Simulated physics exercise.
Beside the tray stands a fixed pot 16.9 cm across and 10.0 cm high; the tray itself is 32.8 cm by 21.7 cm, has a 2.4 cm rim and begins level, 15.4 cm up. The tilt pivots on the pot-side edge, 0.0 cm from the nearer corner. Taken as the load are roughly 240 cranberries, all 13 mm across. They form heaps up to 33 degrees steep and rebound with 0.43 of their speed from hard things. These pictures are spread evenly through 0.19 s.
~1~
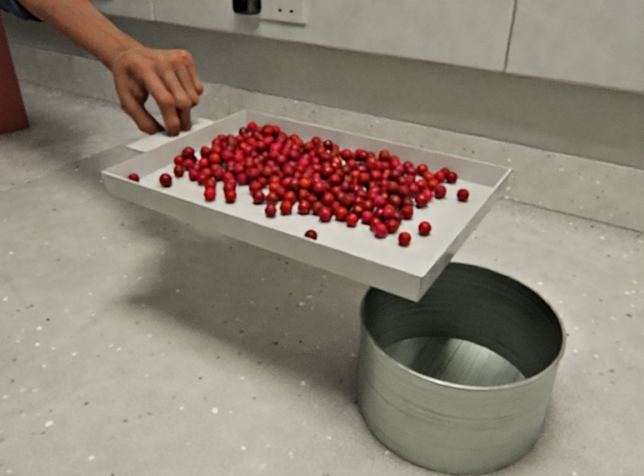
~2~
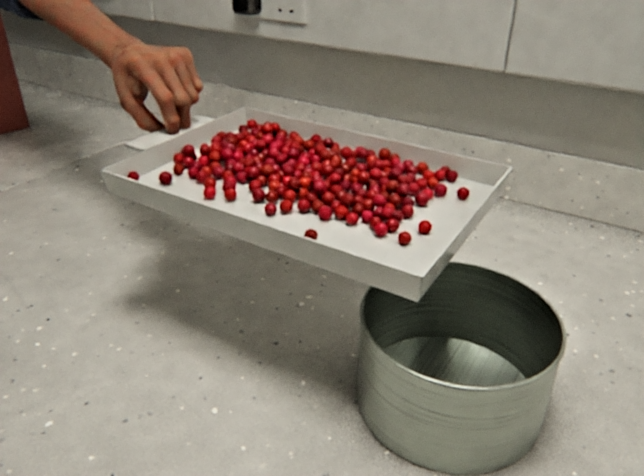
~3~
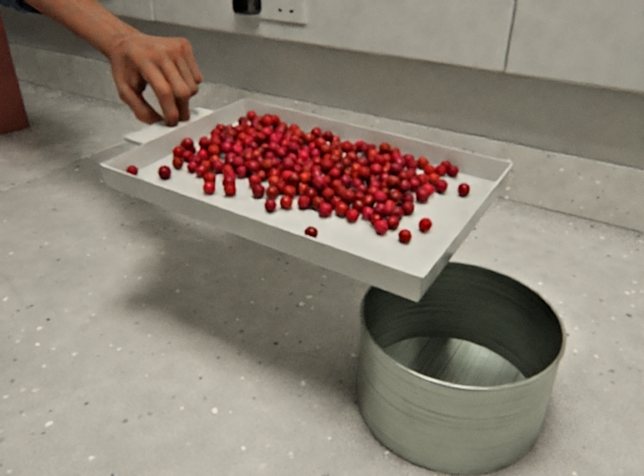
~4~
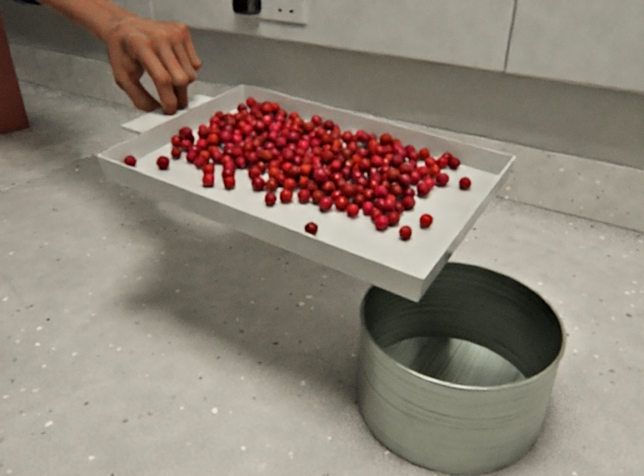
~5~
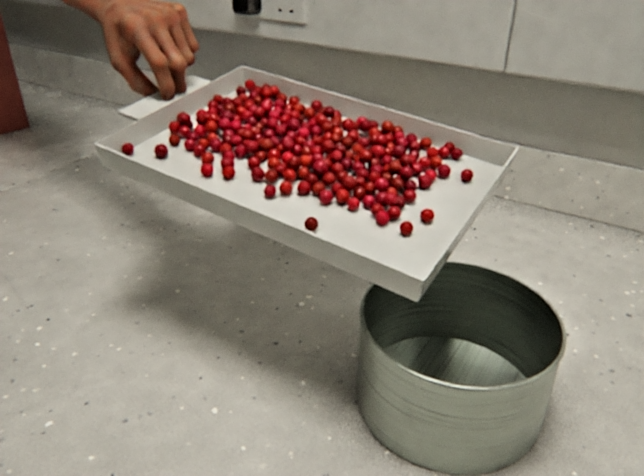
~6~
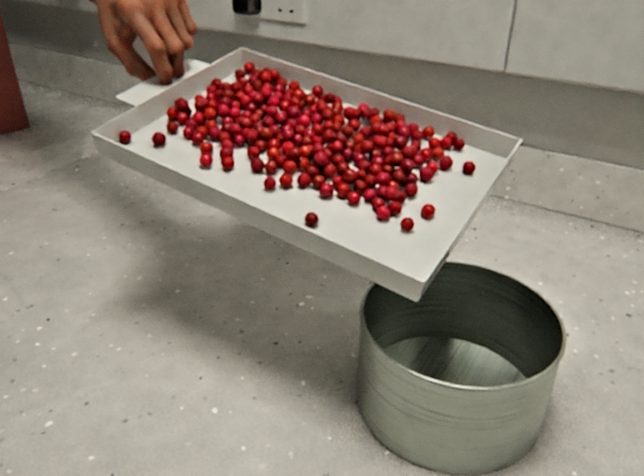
A hand slowly raising the left end of a pale tray of red berries, its right corner above a round metal pot.
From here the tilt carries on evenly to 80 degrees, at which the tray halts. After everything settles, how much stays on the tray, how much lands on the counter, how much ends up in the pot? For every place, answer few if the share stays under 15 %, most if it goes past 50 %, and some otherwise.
Shares - tray: Some; counter: Most; pot: Few.
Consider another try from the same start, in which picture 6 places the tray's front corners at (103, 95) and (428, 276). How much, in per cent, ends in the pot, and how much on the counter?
Split: Pot = 40, counter = 25.
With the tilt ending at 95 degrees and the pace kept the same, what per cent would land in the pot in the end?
That comes out at some 0 per cent.
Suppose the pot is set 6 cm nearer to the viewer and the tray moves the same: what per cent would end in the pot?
It would come to roughly 45 percent.
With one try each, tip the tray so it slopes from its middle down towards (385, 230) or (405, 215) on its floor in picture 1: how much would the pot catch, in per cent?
Near 30 and 40 percent, in that order.
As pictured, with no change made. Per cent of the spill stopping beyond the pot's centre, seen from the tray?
Some 70 per cent of the spill lies beyond the centre.
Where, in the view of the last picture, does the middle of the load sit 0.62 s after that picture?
Somewhere about (377, 185) in the last view.
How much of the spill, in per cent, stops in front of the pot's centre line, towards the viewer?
Near 100 in a hundred.
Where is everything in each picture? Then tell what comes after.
The first picture shows tray tilt 0 degrees, front corners at (105, 171) and (420, 274); middle of the pieces at (300, 171); pot at (460, 315).
The second picture shows tray tilt 1 degrees, front corners at (105, 169) and (420, 274); middle of the pieces at (300, 169).
The third picture shows tray tilt 2 degrees, front corners at (103, 164) and (421, 274); middle of the pieces at (300, 164).
The fourth picture shows tray tilt 5 degrees, front corners at (101, 155) and (421, 275), lowest corner right front; middle of the pieces at (300, 154).
The fifth picture shows tray tilt 8 degrees, front corners at (98, 143) and (422, 277), lowest corner right front; middle of the pieces at (300, 142).
The sixth picture shows tray tilt 12 degrees, front corners at (95, 132) and (422, 278), lowest corner right front; middle of the pieces at (300, 131); pot at (460, 315).
Then, 0.37 s after the last picture, tilt 45 degrees; the tray holds 100 %, the pot 0 %.
Then, 0.62 s after the last picture, tilt 67 degrees; the tray holds 90 %, the pot 0 %.
Then, 0.97 s after the last picture, tilt 80 degrees; the tray holds 65 %, the pot 0 %.
In the end, tray 40 %, counter 60 %, pot 0 %.
